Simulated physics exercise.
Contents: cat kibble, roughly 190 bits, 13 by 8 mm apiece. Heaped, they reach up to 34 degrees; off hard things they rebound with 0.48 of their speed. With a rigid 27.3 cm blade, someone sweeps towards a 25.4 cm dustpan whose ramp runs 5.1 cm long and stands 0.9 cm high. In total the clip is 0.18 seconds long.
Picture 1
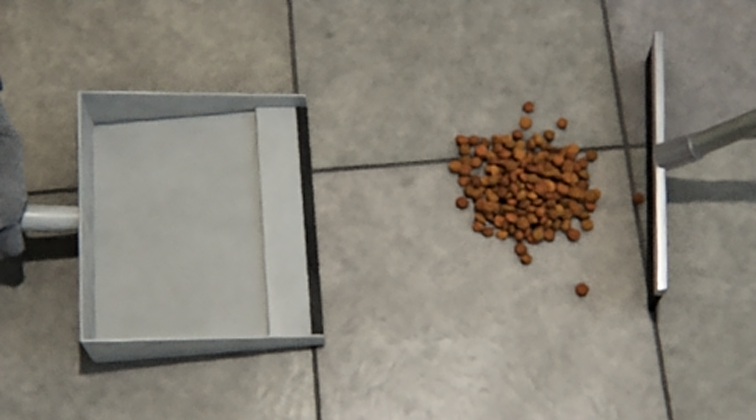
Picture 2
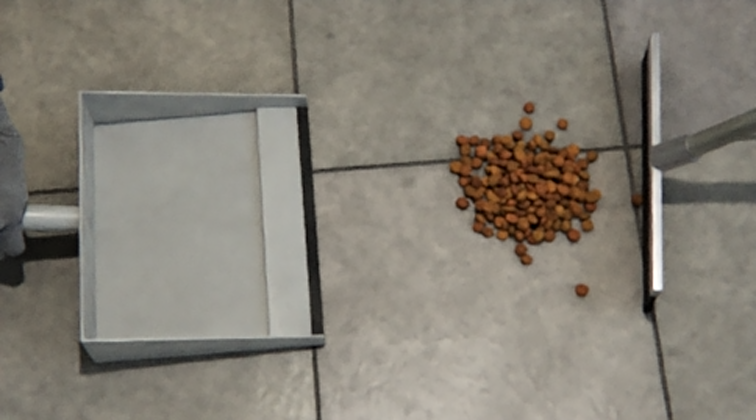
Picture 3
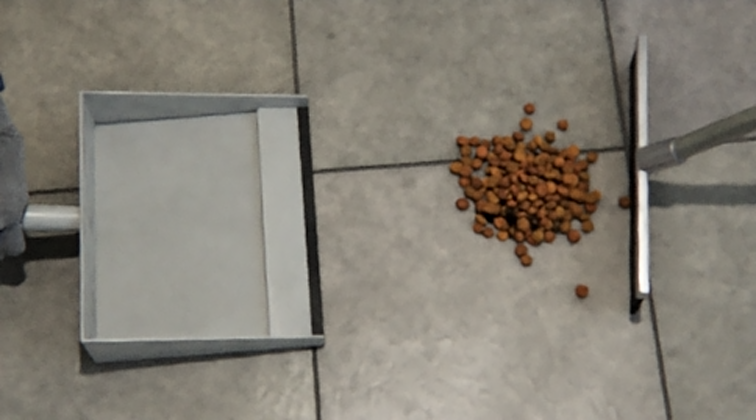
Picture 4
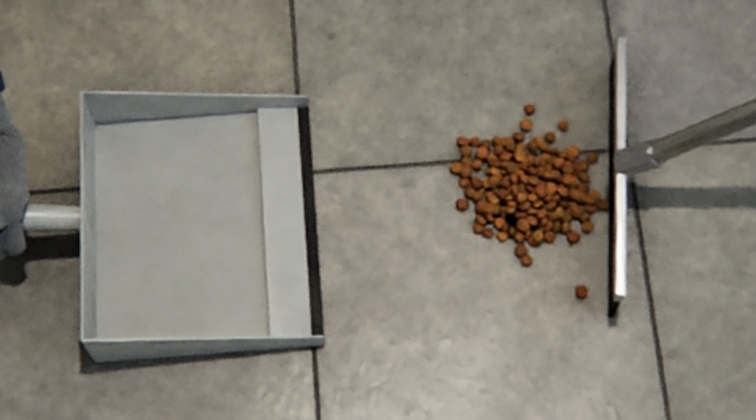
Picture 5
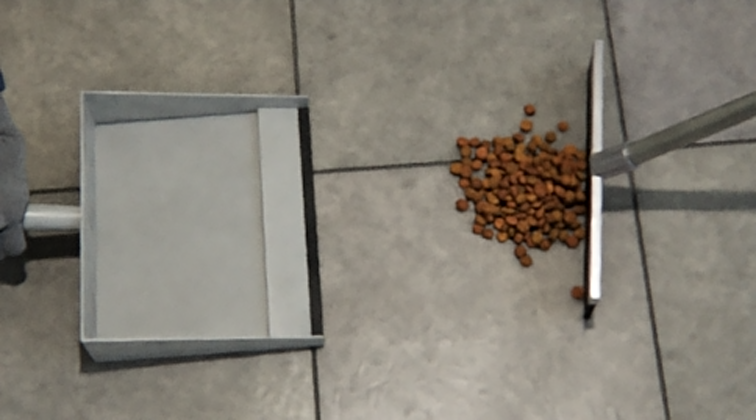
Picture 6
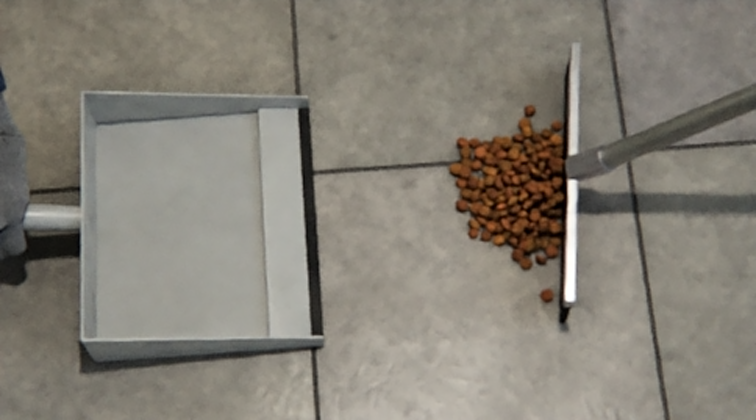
A gloved hand held a gray dustpan still on the tiled floor while a straight blade on a pole slid left, meeting a loose pile of brown kibble and pushing its right side inward.
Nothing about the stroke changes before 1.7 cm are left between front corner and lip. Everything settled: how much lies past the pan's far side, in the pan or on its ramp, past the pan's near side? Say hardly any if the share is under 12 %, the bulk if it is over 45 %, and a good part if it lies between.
Far side - hardly any, pan - a good part, near side - hardly any.
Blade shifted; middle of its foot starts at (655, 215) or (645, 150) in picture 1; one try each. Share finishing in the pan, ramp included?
30 and 45 per cent, roughly.
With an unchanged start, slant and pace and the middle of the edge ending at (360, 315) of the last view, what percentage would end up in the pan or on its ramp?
Roughly 10 %.
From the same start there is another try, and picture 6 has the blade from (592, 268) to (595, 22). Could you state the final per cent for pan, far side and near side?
The pan gets 30, the far side 30 and the near side 0.
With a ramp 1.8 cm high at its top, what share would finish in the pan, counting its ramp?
30 per cent.
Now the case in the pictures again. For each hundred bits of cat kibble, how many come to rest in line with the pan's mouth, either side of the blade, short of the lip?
It comes to some 60 percent.
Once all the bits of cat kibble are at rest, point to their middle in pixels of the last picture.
Near (321, 193).
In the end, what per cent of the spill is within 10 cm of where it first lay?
Close to 0 per cent of it.
Then, 0.18 s after the last picture, middle of the blade 14 cm from the lip; 0 % over the lip, far side 0 %, near side 0 %.
Then, 0.29 s after the last picture, middle of the blade 7 cm from the lip; 0 % over the lip, far side 5 %, near side 0 %.
Then, 0.55 s after the last picture, middle of the blade 4 cm from the lip; 35 % over the lip, far side 5 %, near side 0 %.
In the end, far side 5 %, pan 35 %, near side 0 %, in front of the lip or behind the blade 60 %.
